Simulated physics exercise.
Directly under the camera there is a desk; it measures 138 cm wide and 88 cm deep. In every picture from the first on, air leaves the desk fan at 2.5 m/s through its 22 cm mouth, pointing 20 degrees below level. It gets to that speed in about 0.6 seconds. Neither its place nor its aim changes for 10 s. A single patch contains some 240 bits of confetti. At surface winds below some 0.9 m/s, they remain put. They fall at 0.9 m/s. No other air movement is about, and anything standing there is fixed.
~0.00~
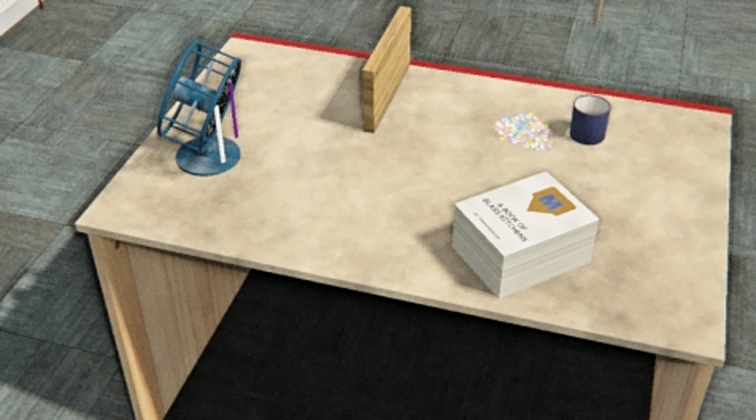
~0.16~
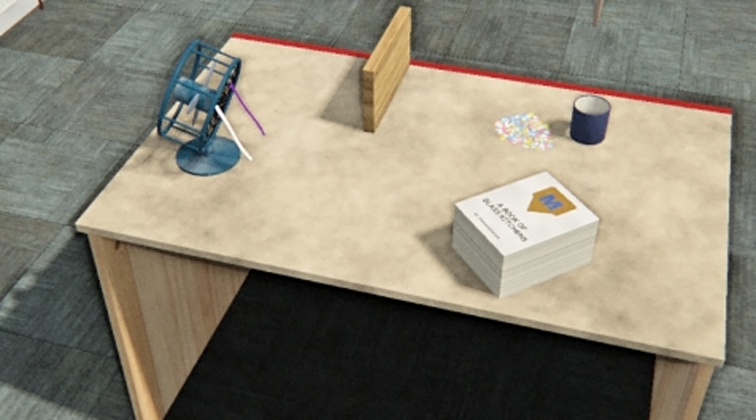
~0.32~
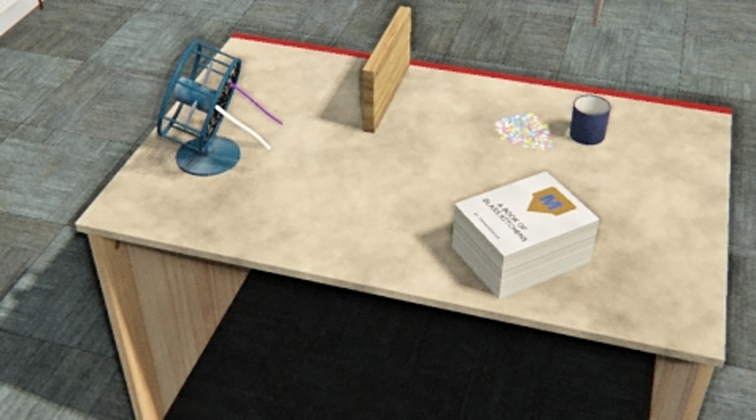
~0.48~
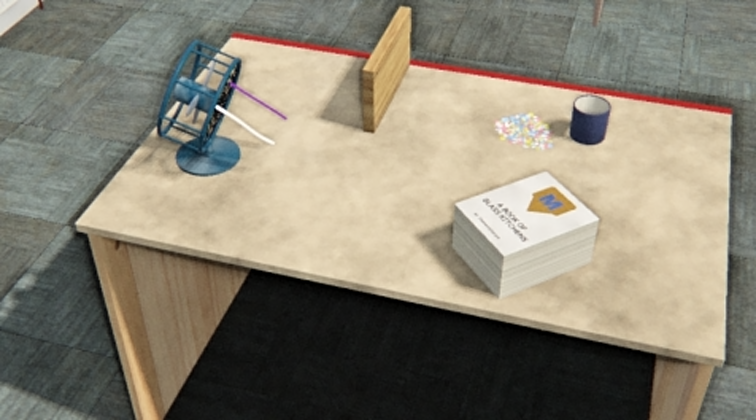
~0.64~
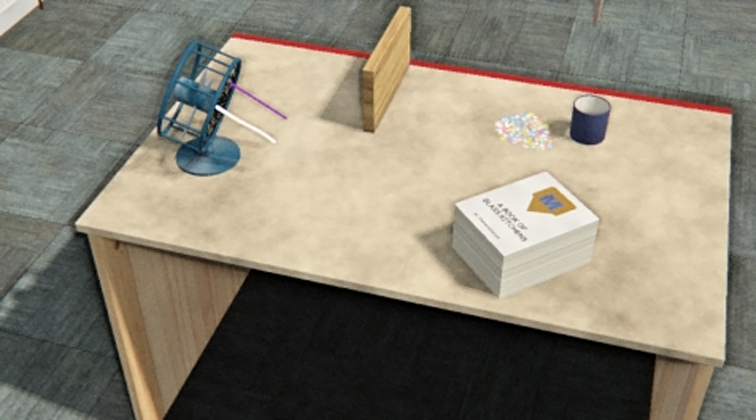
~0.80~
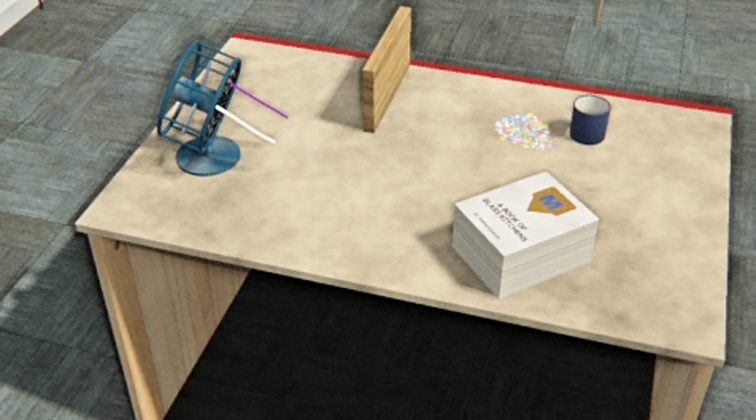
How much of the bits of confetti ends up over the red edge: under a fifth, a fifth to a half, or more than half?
Beyond half.
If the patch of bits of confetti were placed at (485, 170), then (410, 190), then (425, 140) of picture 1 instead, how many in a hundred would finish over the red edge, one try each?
About 5, 0 and 25 in a hundred, in that order.
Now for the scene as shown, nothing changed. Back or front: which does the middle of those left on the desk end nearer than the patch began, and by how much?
Backward, some 15 cm.
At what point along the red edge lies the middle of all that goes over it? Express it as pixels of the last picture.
The halfway point of the crossings is around (594, 88) in the last picture.
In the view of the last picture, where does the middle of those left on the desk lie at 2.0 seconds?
I'd point to somewhere around (585, 107).
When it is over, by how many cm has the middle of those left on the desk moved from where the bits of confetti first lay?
I'd say around 20 cm.
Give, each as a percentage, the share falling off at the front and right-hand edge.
Roughly 0 per cent at the front edge and 4 per cent at the right-hand edge.
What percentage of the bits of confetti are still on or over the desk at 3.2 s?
Estimated share: Some 40 %.
After 2.0 s the count stands so, 41 % are over the red edge; the middle of those still in play is near (578, 98).
After 3.2 s the count stands so, 55 % are over the red edge; the middle of those still in play is near (587, 113).
After 5.5 s the count stands so, 57 % are over the red edge; the middle of those still in play is near (561, 108).
After 10.0 s, at the end, 60 % are over the red edge; the middle of those still in play is near (585, 111).
